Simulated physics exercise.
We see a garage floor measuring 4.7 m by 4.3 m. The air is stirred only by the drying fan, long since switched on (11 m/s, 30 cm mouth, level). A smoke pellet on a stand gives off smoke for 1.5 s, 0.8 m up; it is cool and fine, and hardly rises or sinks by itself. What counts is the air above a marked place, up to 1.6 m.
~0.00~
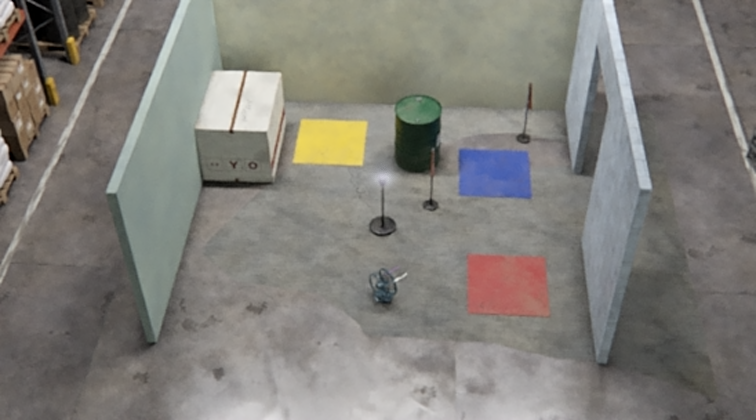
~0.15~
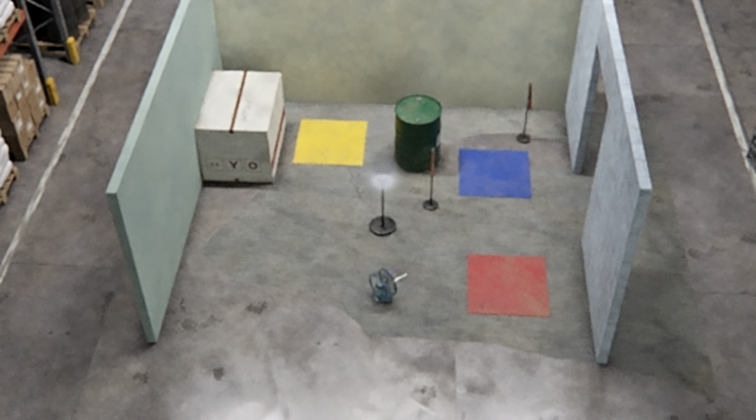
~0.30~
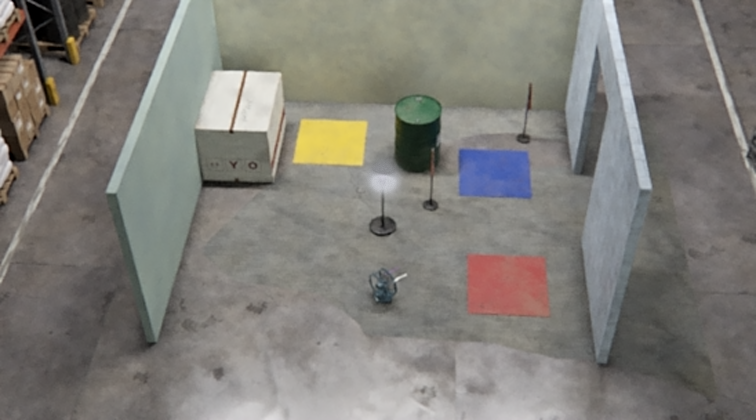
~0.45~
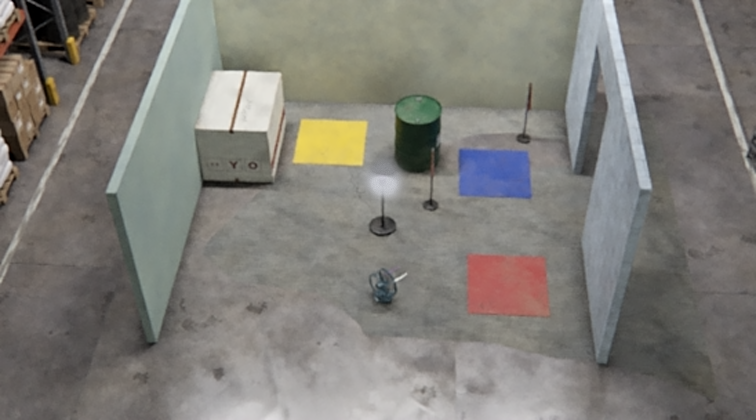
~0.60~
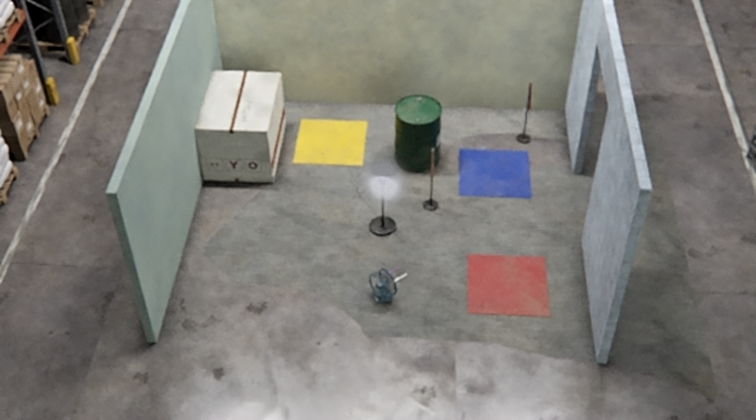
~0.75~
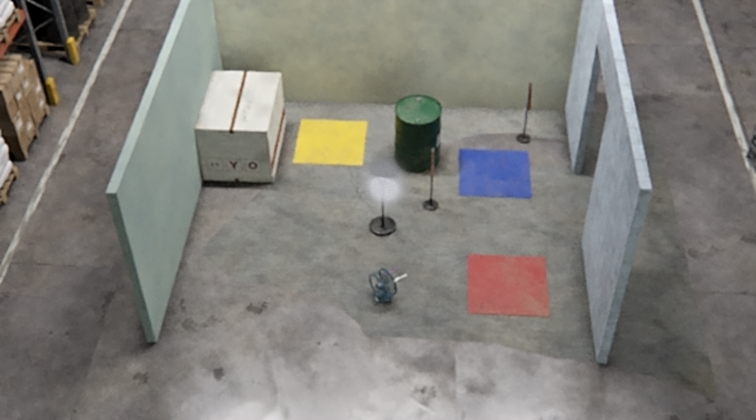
In the video, a small fan stands on a grey floor among a large carton, a green barrel, and yellow, blue and red squares, while a faint puff of pale smoke appears atop a nearby stand and thickens slightly, barely drifting.
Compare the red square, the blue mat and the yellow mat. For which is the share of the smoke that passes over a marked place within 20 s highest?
Most passes over blue.
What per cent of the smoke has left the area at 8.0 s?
Near 30 %.
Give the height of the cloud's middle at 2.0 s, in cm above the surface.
Roughly 60 cm up.
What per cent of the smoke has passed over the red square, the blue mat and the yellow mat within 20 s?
Roughly 3 % red, 60 % blue, 5 % yellow.
By 2.0 s, 0 % has passed over the red square, 0 % over the yellow mat and 0 % over the blue mat; 0 % has left the area, and the middle of the rest is near (387, 196).
By 4.0 s, 0 % has passed over the red square, 0 % over the yellow mat and 8 % over the blue mat; 1 % has left the area, and the middle of the rest is near (401, 233).
By 8.0 s, 2 % has passed over the red square, 0 % over the yellow mat and 57 % over the blue mat; 29 % has left the area, and the middle of the rest is near (423, 101).
By 20.0 s, 3 % has passed over the red square, 6 % over the yellow mat and 65 % over the blue mat; 65 % has left the area, and the middle of the rest is near (264, 87).
